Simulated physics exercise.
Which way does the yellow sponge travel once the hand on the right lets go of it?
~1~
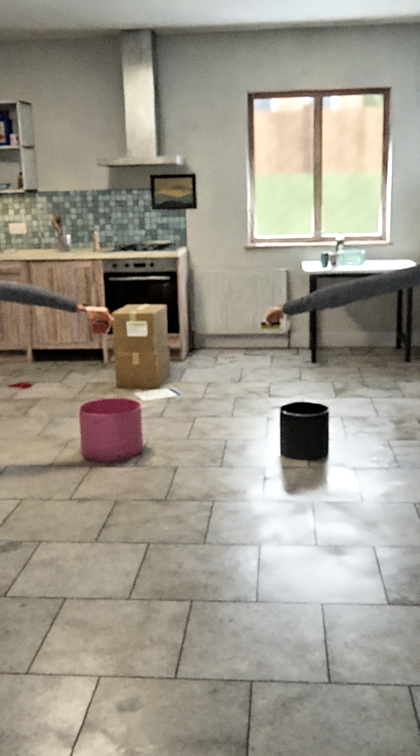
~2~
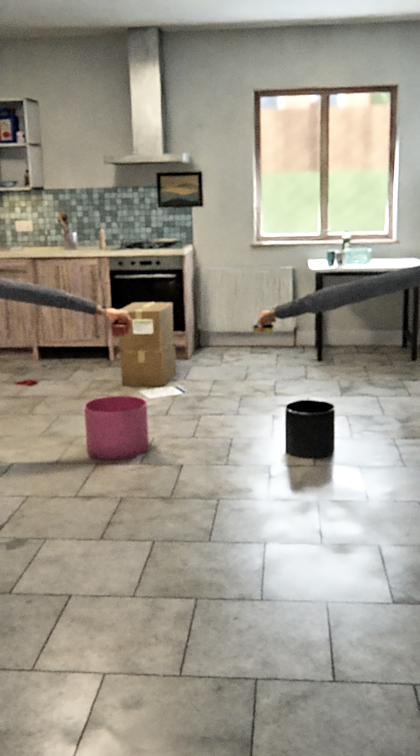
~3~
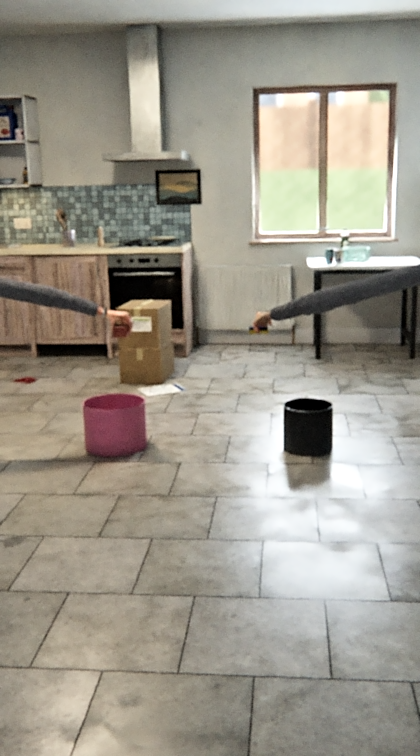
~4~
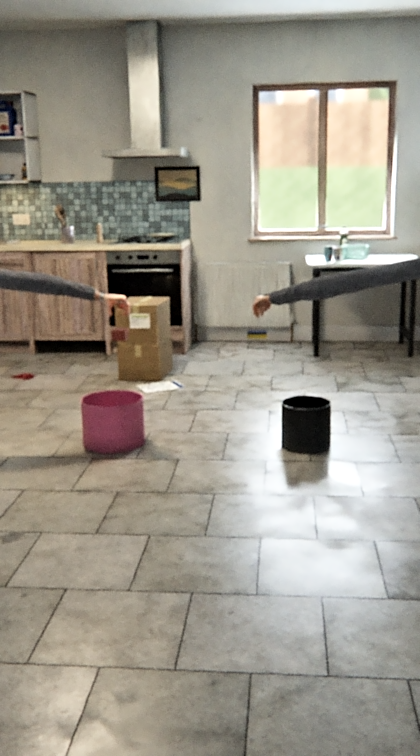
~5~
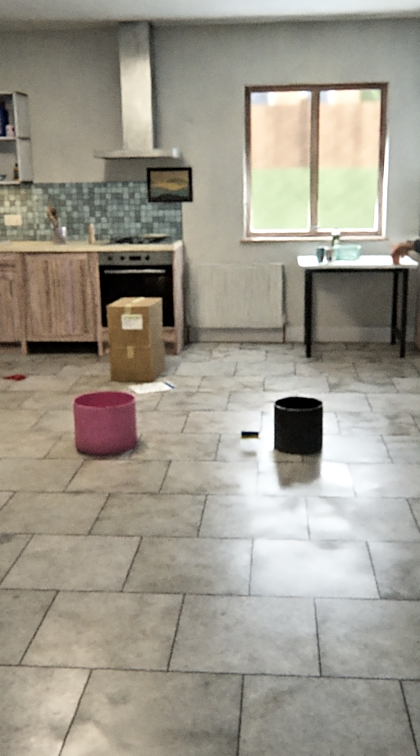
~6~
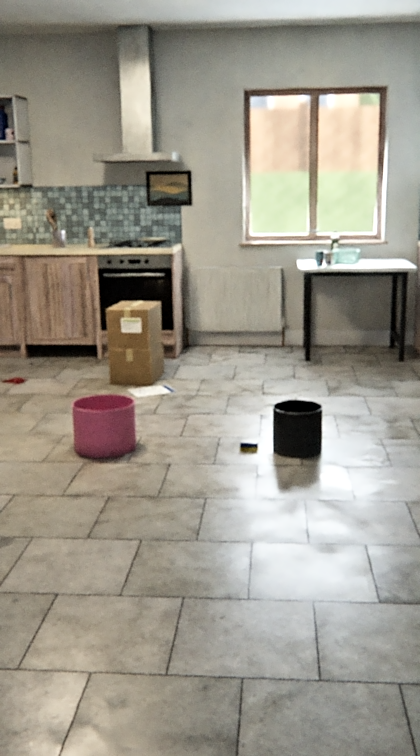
It moves down, falling to the tiled floor beside the black bin.
